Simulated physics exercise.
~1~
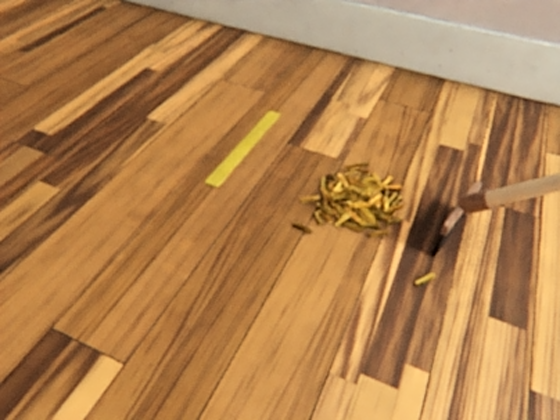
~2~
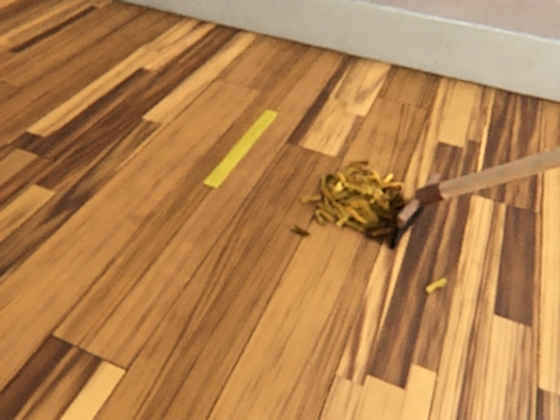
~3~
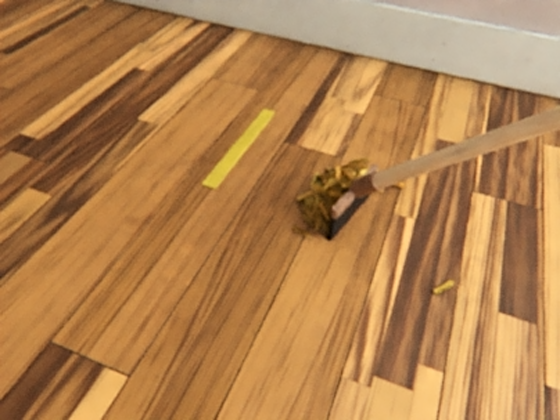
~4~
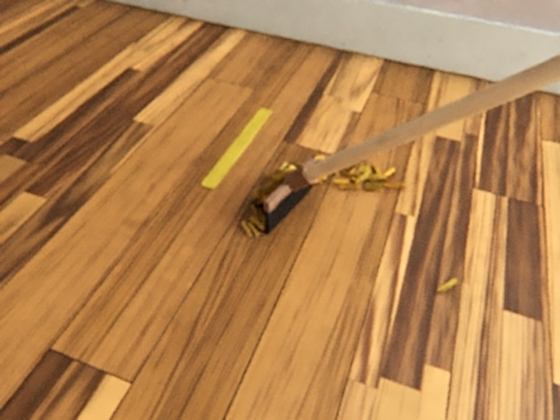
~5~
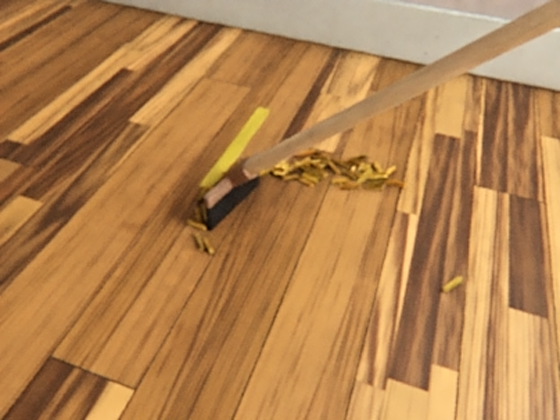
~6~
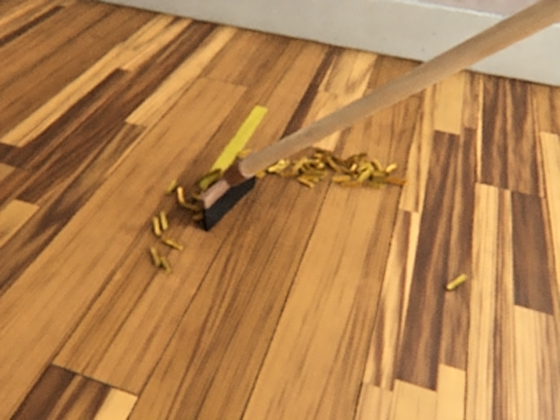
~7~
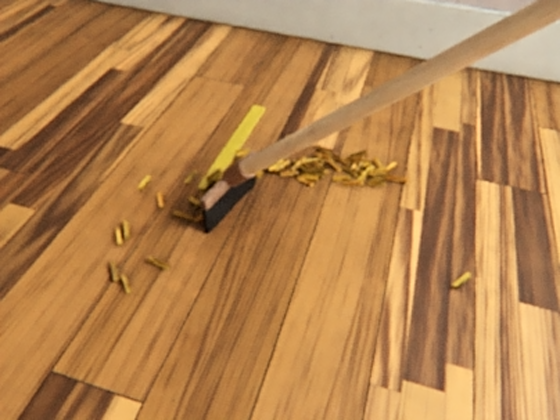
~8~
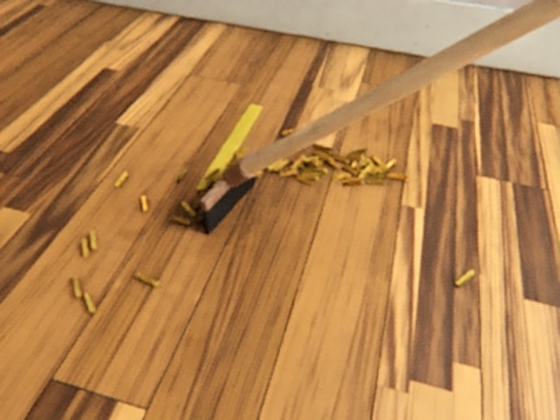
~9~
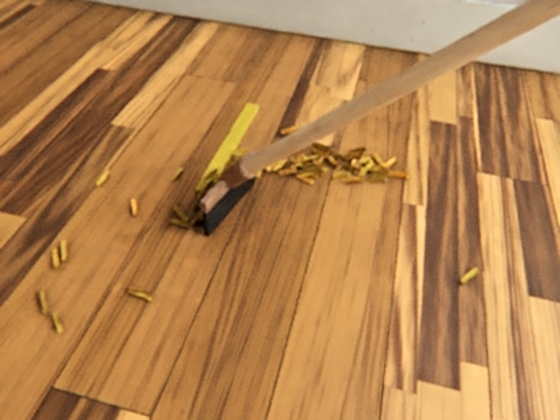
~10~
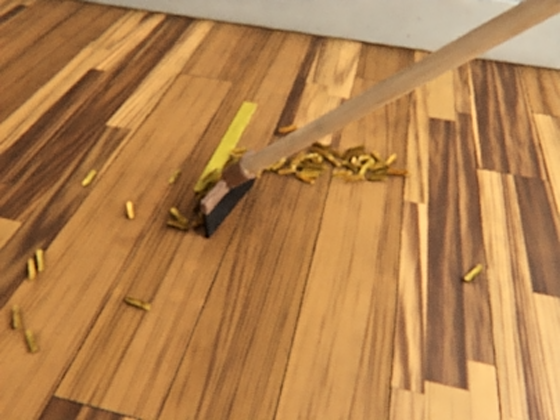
On a striped wooden floor near a pale sill, a squeegee pushes a heap of dry pasta left and halts beside a yellow-green strip, as some pieces scatter further left, a few stay by the blade, and many remain trailing to its right.
